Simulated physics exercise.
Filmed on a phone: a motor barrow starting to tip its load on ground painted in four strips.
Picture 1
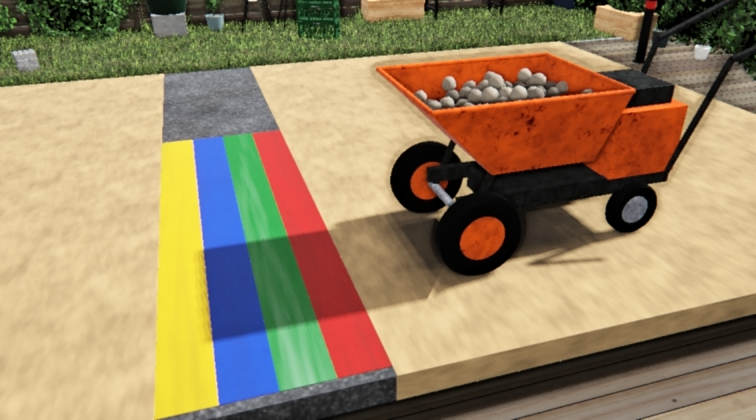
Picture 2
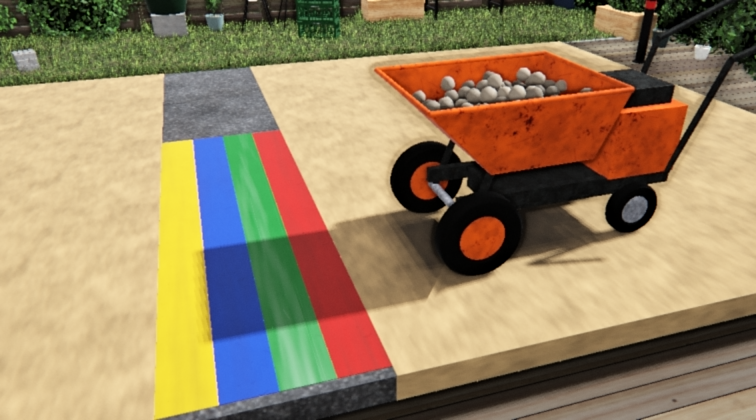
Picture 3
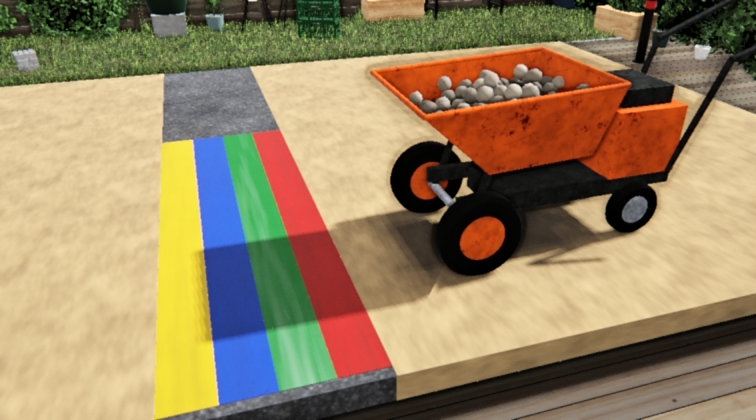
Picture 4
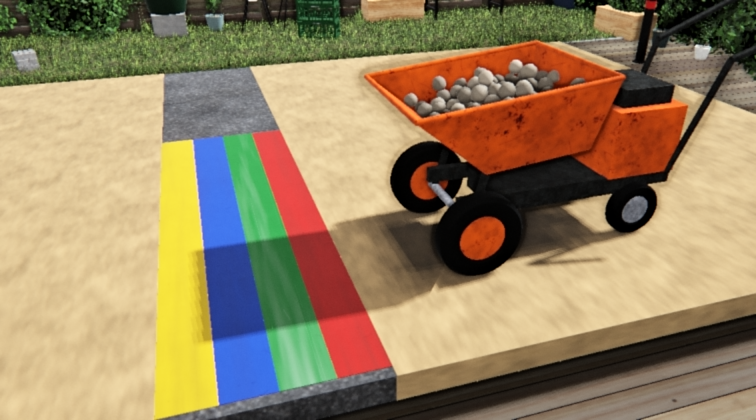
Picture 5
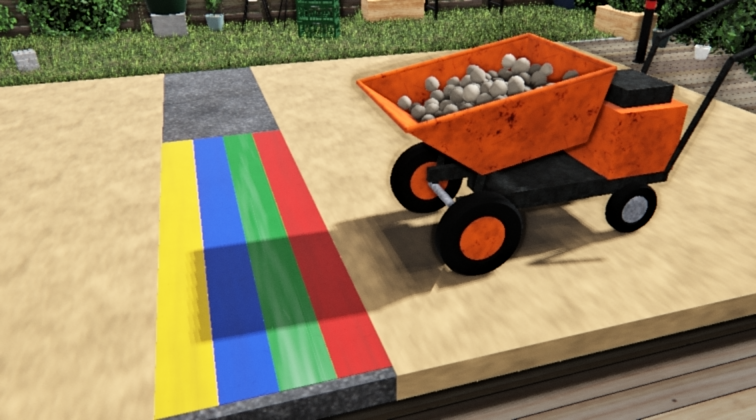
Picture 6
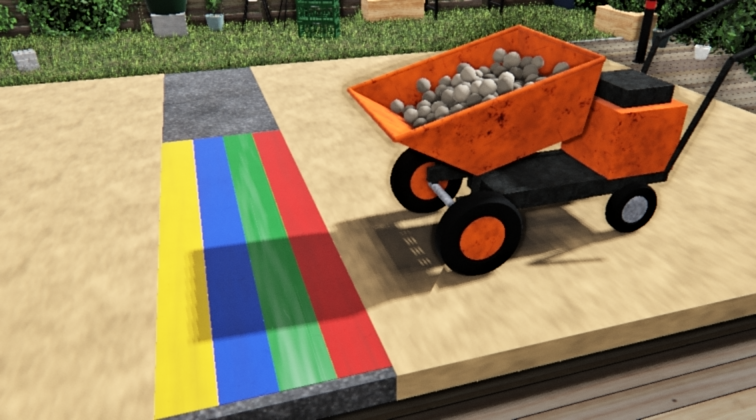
An orange motor barrow loaded with round grey pebbles stood still beside yellow, blue, green and red strips, then its skip slowly tilted forward to the left, the back rising while the pebbles stayed inside.
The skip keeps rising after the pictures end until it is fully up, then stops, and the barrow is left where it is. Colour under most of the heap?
Green.
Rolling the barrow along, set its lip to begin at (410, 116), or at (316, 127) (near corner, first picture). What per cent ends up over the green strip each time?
About 30 percent at the first place and about 0 percent at the second.
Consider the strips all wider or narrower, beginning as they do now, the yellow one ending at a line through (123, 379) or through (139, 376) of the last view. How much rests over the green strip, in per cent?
30 % and 30 %.
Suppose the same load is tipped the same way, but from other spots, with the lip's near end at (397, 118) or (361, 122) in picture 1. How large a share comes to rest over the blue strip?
Roughly 30 per cent at the first spot and 30 per cent at the second.
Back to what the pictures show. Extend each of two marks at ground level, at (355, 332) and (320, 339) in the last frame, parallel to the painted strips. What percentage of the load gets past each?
80 and 70 in a hundred.
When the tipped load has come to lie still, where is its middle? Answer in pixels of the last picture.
Somewhere close to (259, 263) in the last picture.
Soon, skip tipped steeply; all in the skip.
A while on, skip tipped steeply; most in the skip; a small part over the red strip; a small part over the green strip.
Towards the end, skip tipped right over; about a quarter in the skip; a small part over the red strip; about a quarter over the green strip; about a quarter over the blue strip; a small part over the yellow strip; a small part off the paint.
Finally, skip tipped right over; about a quarter in the skip; a small part over the red strip; about a third over the green strip; about a quarter over the blue strip; a small part over the yellow strip; a small part off the paint.
